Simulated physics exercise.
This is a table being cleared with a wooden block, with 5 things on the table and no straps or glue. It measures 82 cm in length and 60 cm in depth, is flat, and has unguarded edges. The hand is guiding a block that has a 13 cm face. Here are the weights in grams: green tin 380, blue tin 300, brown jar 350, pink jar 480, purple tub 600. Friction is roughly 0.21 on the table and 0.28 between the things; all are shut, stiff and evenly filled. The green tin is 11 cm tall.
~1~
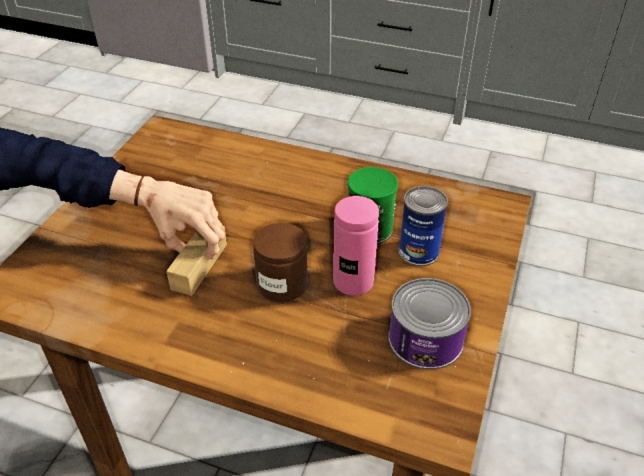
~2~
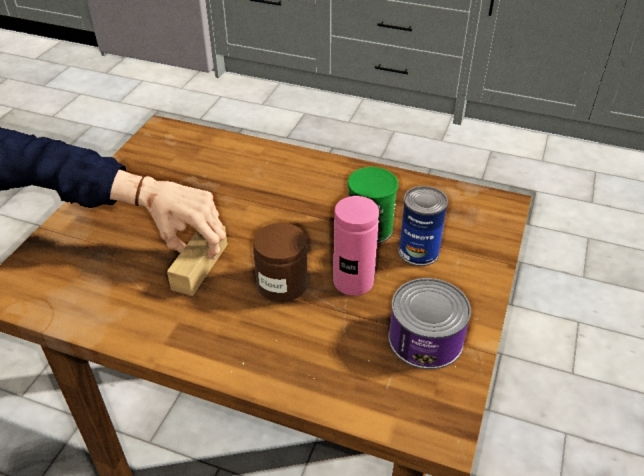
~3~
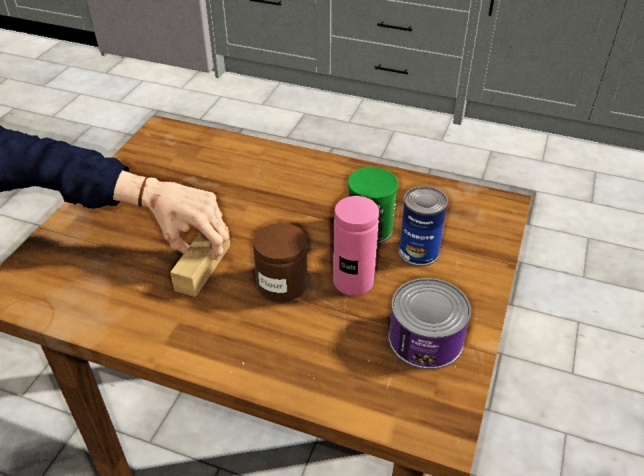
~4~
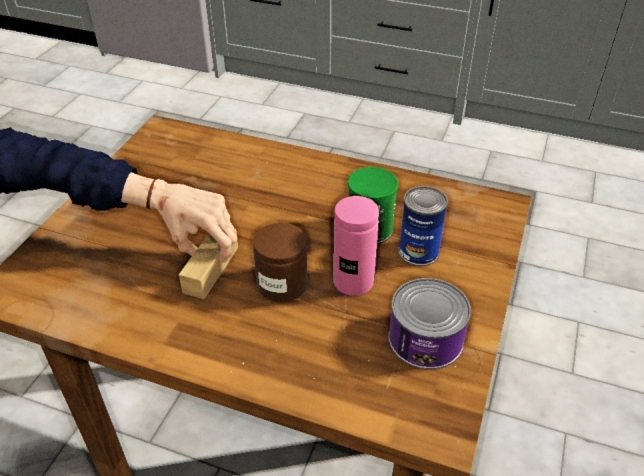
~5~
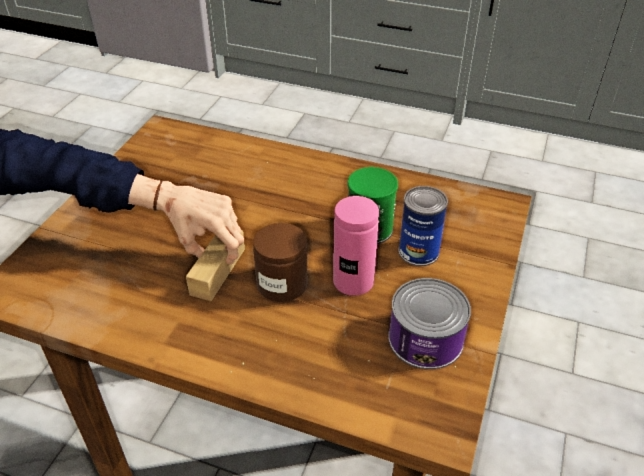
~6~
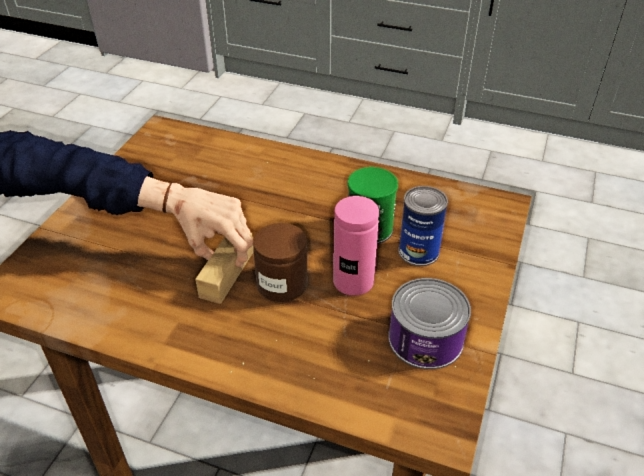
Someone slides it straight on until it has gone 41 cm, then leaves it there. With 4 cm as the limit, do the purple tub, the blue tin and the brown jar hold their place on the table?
In the end purple tub: Displaced; blue tin: Stays near; brown jar: Displaced.
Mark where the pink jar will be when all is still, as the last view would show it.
Near (445, 250).
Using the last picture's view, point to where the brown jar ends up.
About (485, 320).
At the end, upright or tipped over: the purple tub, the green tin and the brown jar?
Final state - purple tub: Goes over; green tin: Remains on its base; brown jar: Remains on its base.
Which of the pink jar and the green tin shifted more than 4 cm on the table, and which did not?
As for the pink jar, it winds up somewhere else, and the green tin remains where it was.
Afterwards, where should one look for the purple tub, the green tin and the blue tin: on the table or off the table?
Observed: Purple tub exits its support; green tin remains in bounds; blue tin remains in bounds.
Then, 0.70 s on from there, block slid 20 cm; brown jar moved 12 cm near (347, 287); pink jar moved 3 cm.
Then, 1.20 s on from there, block slid 30 cm; brown jar moved 22 cm near (413, 306); purple tub moved 7 cm near (474, 338); pink jar moved 10 cm.
Then, 1.60 s on from there, block slid 39 cm; purple tub now off the table; brown jar moved 30 cm near (470, 316); pink jar moved 14 cm.
Then, 1.80 s on from there, block slid 41 cm; brown jar moved 33 cm near (485, 320); pink jar moved 14 cm.
In the end, off the table, purple tub; not toppled but over 4 cm from the start, brown jar and pink jar; the other 2 under 4 cm from the start. At the end, from the last picture's camera, blue tin near (422, 227).
